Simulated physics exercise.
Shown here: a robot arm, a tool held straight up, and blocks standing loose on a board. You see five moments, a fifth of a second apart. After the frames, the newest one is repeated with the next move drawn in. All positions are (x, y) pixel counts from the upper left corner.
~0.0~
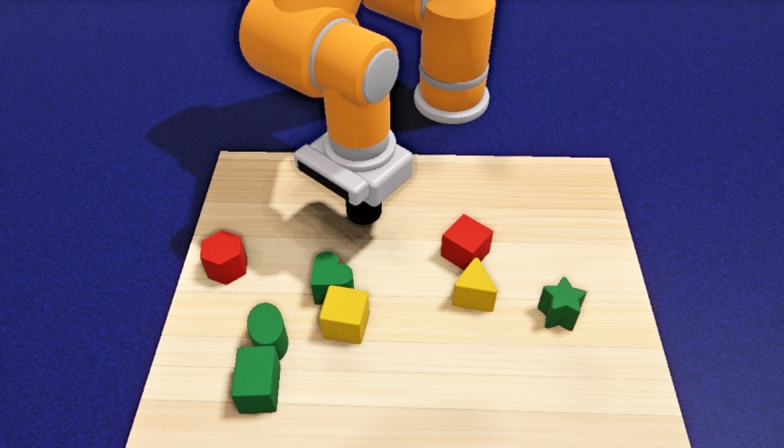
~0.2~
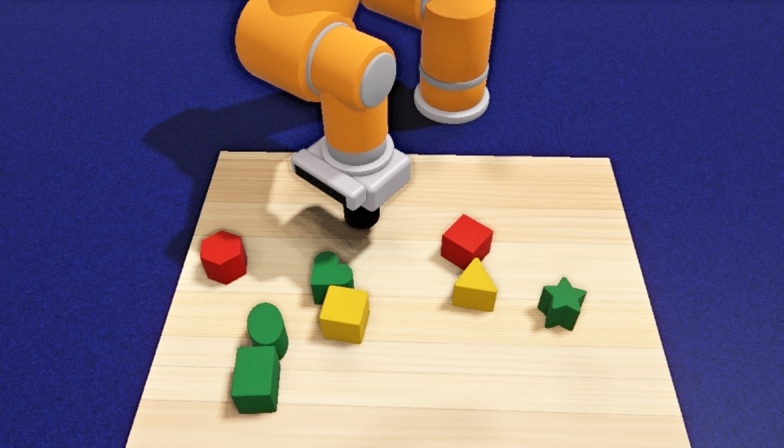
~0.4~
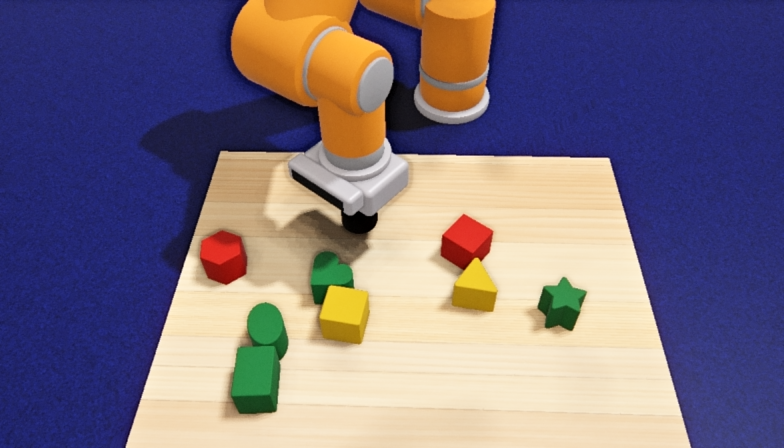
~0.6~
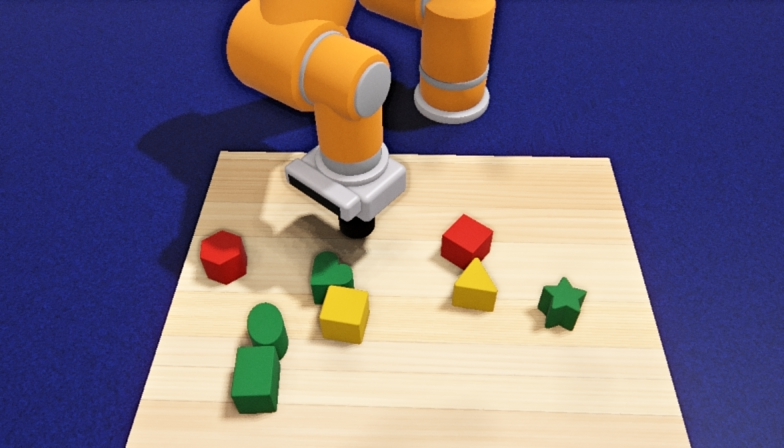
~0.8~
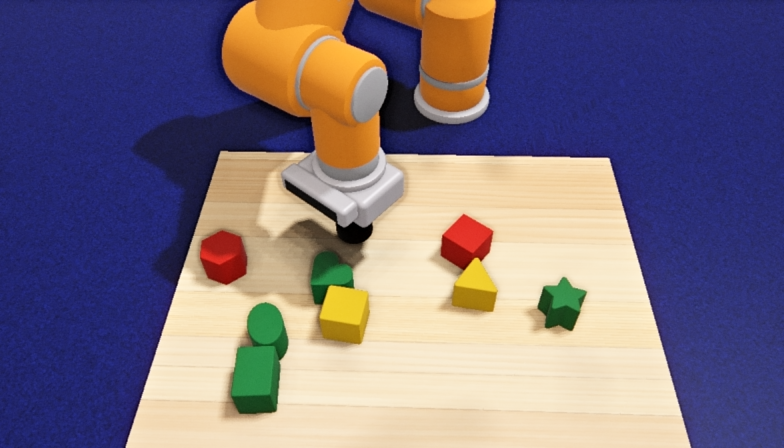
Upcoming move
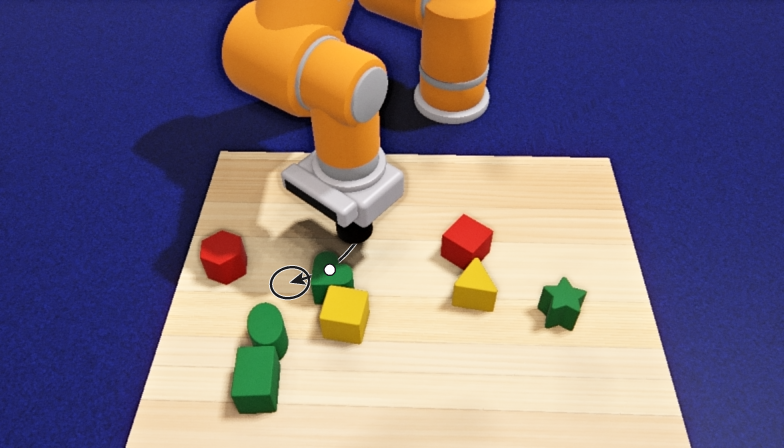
The orange robot arm moves its black tool slightly toward the green heart-shaped block.
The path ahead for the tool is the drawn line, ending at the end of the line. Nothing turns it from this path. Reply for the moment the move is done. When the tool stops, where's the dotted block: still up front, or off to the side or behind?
Slid off.
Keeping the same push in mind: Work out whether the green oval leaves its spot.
By the end it is where it was.
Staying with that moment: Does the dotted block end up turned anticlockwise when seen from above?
Yes, that is what happens.
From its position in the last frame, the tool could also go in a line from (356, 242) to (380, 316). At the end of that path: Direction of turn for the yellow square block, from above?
The block turns clockwise.
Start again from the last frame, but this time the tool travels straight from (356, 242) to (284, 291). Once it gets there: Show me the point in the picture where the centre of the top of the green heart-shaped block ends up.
My estimate: (311, 289).
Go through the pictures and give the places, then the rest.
Lower end of the tool (364, 213), tops of blocks, red hexagonal block (220, 246), green oval (265, 322), green heart-shaped block (330, 270), yellow square block (344, 304), in the first frame.
Tool (362, 217), blocks as before, in the second frame.
Tool (360, 222), blocks as before, in the third frame.
Tool (358, 226), blocks as before, in the fourth frame.
Tool (355, 231), red hexagonal block (220, 246), green oval (265, 322), green heart-shaped block (330, 270), yellow square block (344, 304), in the fifth frame.
The drawn path runs from (356, 242) through (340, 260) and (317, 274) to (290, 282); the dot is on the green heart-shaped block.
The first path, step by step. Halfway along, tool (328, 257); green heart-shaped block (321, 279); yellow square block (344, 310), turned 15° anticlockwise.
At the end, tool (288, 272); red hexagonal block not moved; green oval not moved; green heart-shaped block (309, 288), turned 50° anticlockwise; yellow square block (344, 312), turned 20° anticlockwise.
